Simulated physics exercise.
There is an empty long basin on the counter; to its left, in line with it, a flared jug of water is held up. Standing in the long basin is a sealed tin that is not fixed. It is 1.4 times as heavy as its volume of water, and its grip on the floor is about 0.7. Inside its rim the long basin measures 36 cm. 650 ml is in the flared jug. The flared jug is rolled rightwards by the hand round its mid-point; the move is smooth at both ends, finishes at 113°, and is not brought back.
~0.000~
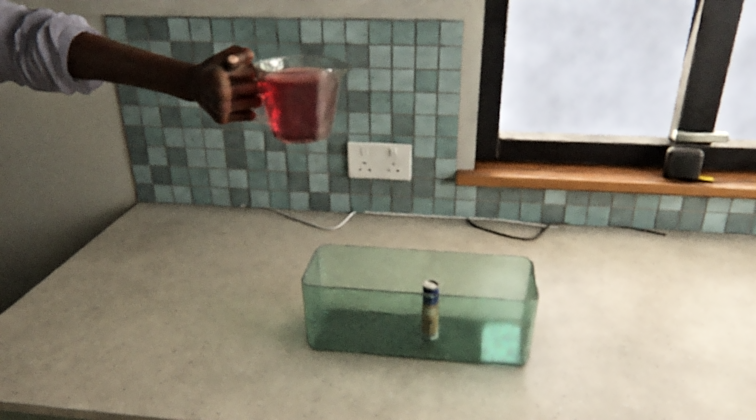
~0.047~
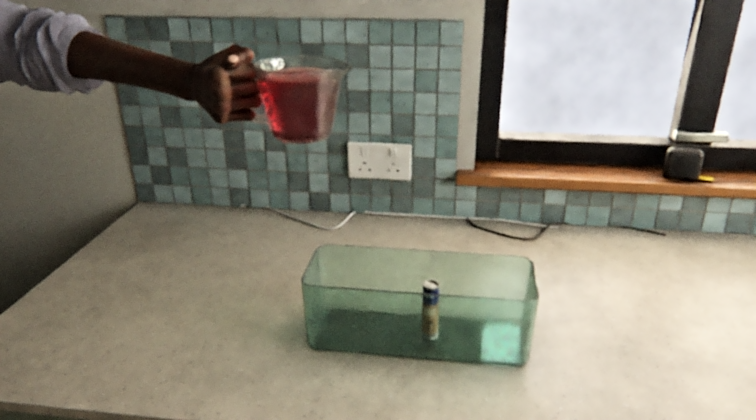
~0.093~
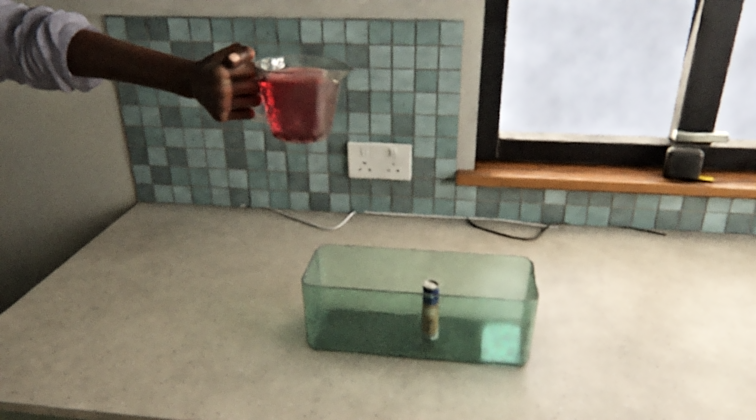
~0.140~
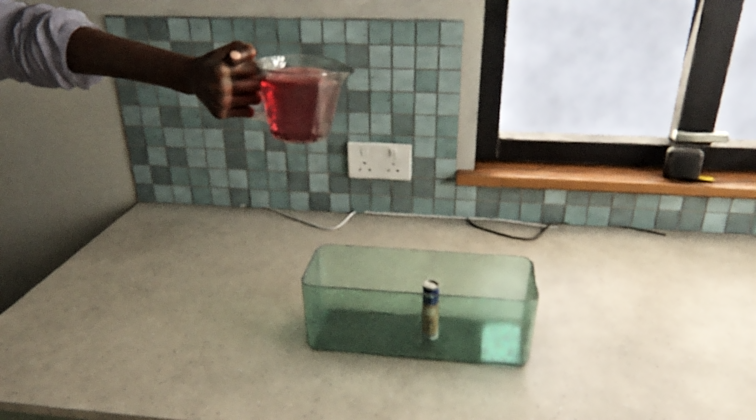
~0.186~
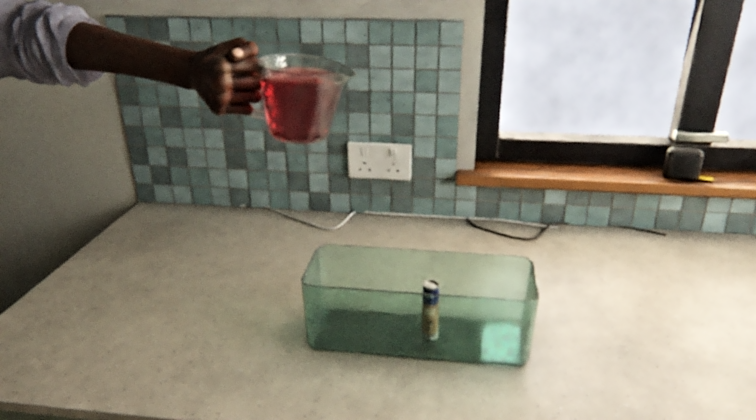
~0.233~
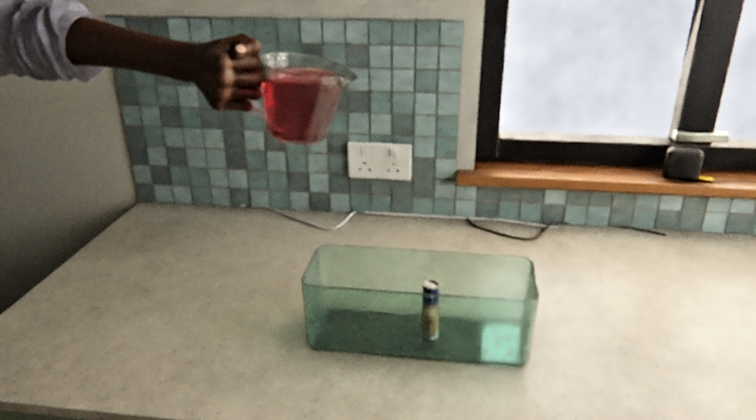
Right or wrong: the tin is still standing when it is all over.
Wrong, it has gone over.
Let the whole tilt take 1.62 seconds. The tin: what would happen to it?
The tin tips over.
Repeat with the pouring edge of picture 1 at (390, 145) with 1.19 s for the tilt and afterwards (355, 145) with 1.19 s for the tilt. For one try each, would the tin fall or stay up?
The tin overturns the first time and stays vertical the second time.
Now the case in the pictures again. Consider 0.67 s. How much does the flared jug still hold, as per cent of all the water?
About 64 per cent.
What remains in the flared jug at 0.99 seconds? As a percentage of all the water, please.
About 7 per cent.
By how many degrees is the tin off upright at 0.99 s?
About 20 degrees from upright.
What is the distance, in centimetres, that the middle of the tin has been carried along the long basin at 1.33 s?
Its middle sits about 9 cm from the start.
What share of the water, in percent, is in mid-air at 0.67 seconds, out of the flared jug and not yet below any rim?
Around 32 in a hundred.
By 0.67 s the tilt is 68° and 64 per cent is still to pour; the tin stands where it began.
By 0.99 s the tilt is 105° and 7 per cent is still to pour; the tin leans 18°.
By 1.33 s the tilt is 113° and 0 per cent is still to pour; the tin lies on its side.
By 1.69 s the tilt is 113° and 0 per cent is still to pour; the tin lies on its side.
At rest the tin lies on its side.
